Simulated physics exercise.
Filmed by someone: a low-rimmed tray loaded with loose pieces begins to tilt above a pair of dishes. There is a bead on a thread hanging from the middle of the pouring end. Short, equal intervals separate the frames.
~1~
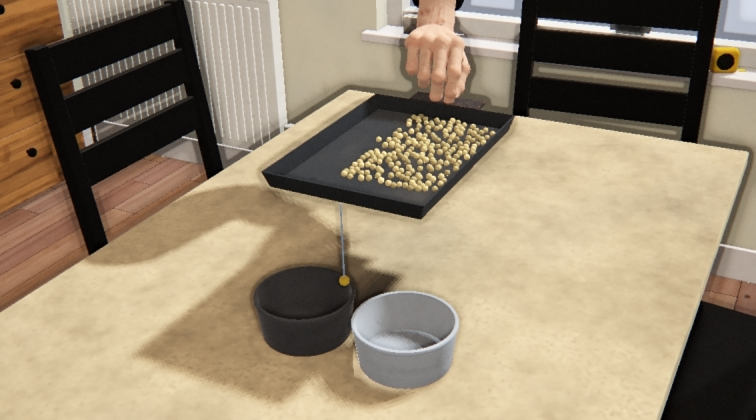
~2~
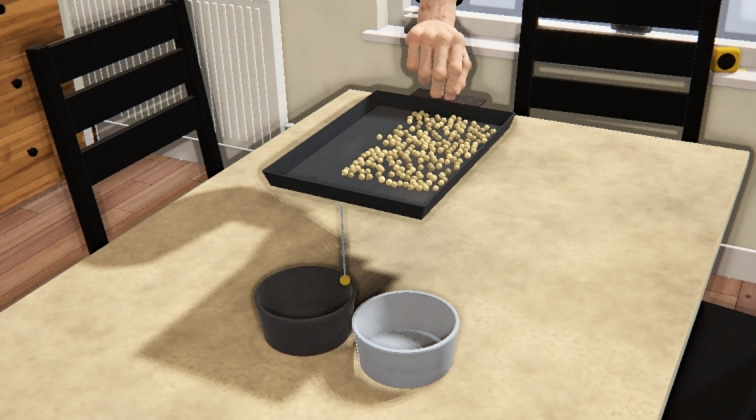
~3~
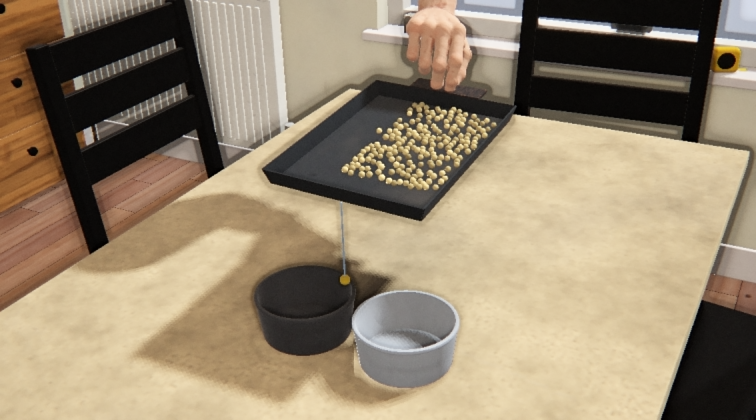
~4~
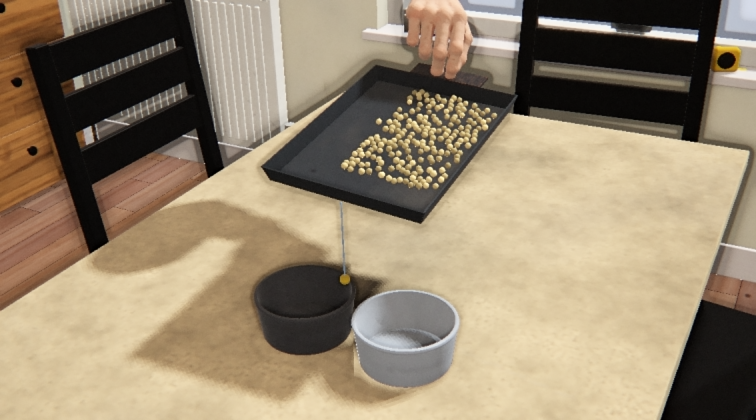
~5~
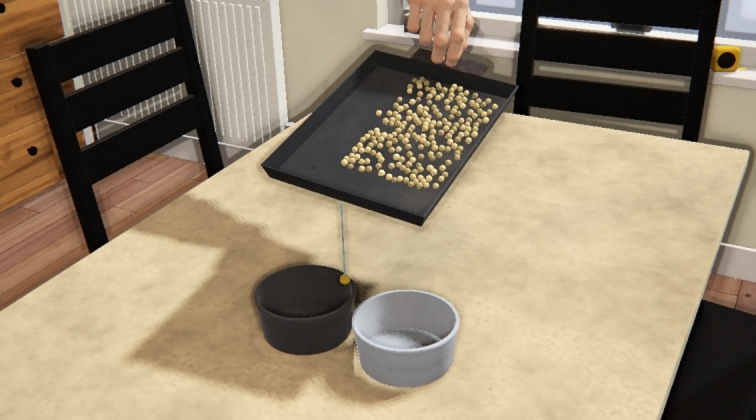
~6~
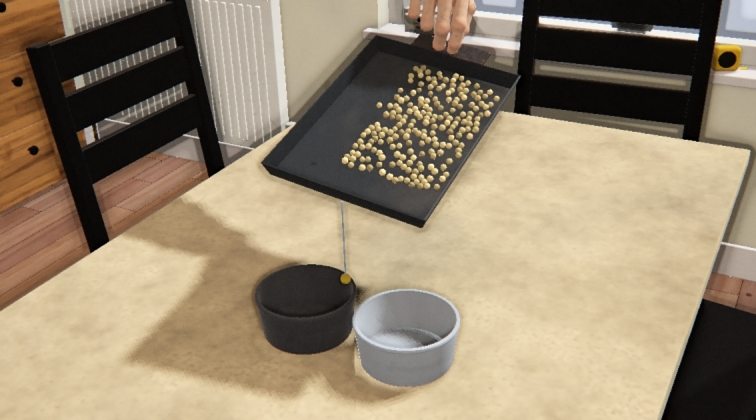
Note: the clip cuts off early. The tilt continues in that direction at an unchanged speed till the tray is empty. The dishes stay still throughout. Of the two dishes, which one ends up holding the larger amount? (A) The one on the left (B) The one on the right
The one on the right.
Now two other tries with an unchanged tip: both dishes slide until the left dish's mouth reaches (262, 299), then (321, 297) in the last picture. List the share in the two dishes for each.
First 20 %, then 100 %.
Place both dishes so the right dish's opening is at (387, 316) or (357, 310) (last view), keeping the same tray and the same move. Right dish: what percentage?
It comes to roughly 90 per cent in one try and roughly 20 per cent in the next.
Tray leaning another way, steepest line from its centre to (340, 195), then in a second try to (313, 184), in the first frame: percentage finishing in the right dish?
Lab note: Case 1 near 20 %, case 2 near 0 %.
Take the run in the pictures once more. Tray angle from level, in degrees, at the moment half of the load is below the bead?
Reading: Some 95°.
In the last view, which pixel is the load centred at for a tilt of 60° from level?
I'd put the middle of the pieces at roughly (411, 220).
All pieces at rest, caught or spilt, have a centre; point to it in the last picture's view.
Roughly at (415, 351), give or take.
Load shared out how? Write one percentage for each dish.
At the end, 0 percent of the load sits in the left dish and 100 percent in the right dish.
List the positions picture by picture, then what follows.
The first frame shows corners of the pouring end at (269, 170) and (420, 202), level; middle of the load at (424, 149), soya beans; left dish at (279, 334); right dish at (382, 365); bead on its thread at (344, 281).
The second frame shows corners of the pouring end at (270, 170) and (421, 203), level; middle of the load at (425, 147).
The third frame shows corners of the pouring end at (269, 168) and (421, 205), tipped barely, lowest at the right corner; middle of the load at (425, 142).
The fourth frame shows corners of the pouring end at (269, 165) and (421, 208), tipped a little, lowest at the right corner; middle of the load at (425, 135).
The fifth frame shows corners of the pouring end at (268, 163) and (421, 212), tipped a little, lowest at the right corner; middle of the load at (425, 128).
The sixth frame shows corners of the pouring end at (269, 161) and (422, 215), tipped clearly, lowest at the right corner; middle of the load at (426, 123); left dish at (280, 331); right dish at (383, 363).
Soon, tray tipped steeply; most on the tray; a small part in the right dish; a small part in the air.
A while on, tray tipped right over; about a quarter on the tray; about two thirds in the right dish; a stray few outside both; a small part in the air.
Towards the end, tray tipped past a quarter turn; nearly all in the right dish; a stray few outside both.
Finally, tray tipped past a quarter turn; nearly all in the right dish; none in the left dish; a stray few outside both.
